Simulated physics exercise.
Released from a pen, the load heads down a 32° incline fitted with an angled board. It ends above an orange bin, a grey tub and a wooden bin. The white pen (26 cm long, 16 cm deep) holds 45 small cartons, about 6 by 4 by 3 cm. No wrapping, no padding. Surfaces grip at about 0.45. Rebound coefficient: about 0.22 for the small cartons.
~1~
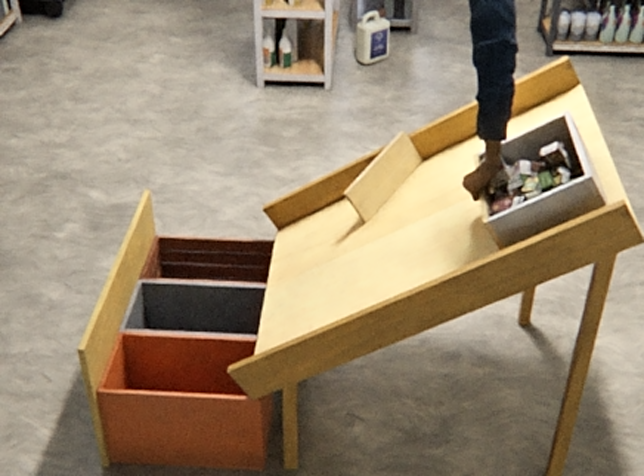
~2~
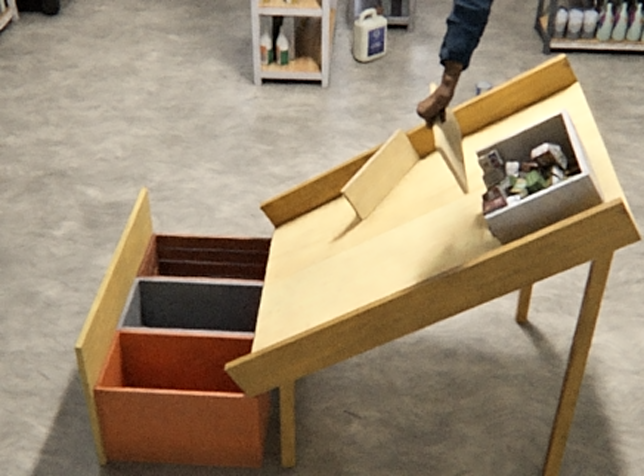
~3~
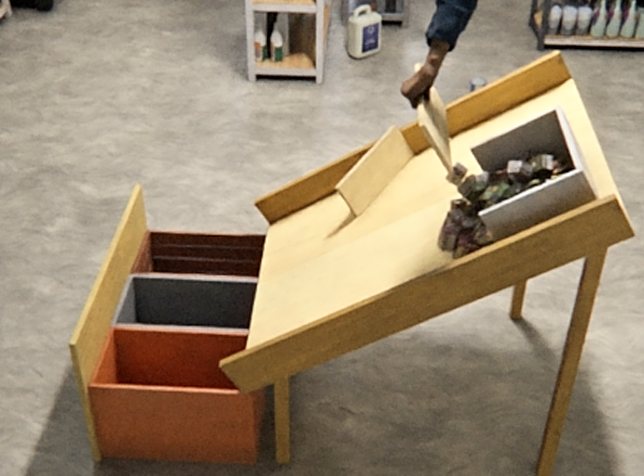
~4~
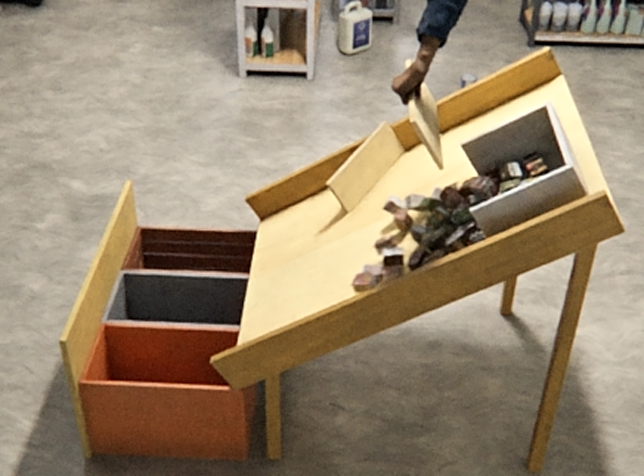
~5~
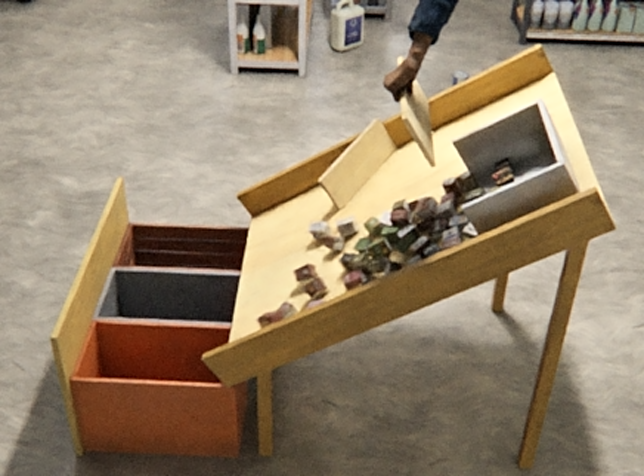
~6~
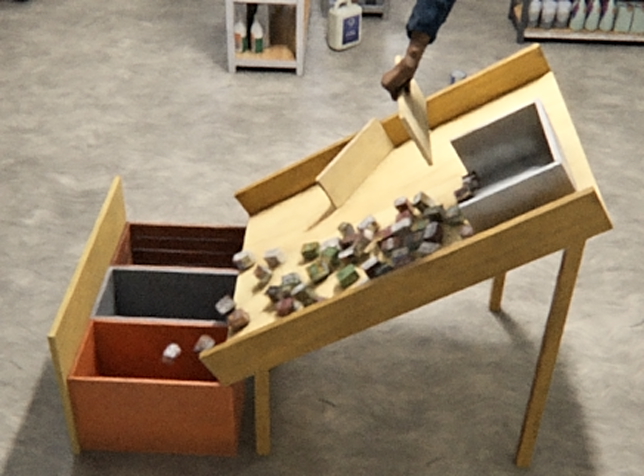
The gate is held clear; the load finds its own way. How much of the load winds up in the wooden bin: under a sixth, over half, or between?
Expect under a sixth of the load in the wooden bin.
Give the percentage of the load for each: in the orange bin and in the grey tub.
About 60 and 40 per cent.
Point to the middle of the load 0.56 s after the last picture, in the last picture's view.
At about (155, 383).
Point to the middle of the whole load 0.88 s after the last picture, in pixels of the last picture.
Near (136, 396).
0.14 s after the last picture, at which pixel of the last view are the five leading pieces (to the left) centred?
At about (155, 356).
Then, 0.14 s after the last picture, 4 in the orange bin, 4 in the grey tub, 33 on the slope and 4 in the air.
Then, 0.32 s after the last picture, 12 in the orange bin, 7 in the grey tub, 22 on the slope and 4 in the air.
Then, 0.56 s after the last picture, 22 in the orange bin, 14 in the grey tub, 4 on the slope and 5 in the air.
When it is over (0.88 s after the last picture), 27 in the orange bin and 18 in the grey tub. Asked share, 0 of 45, 0 per cent.
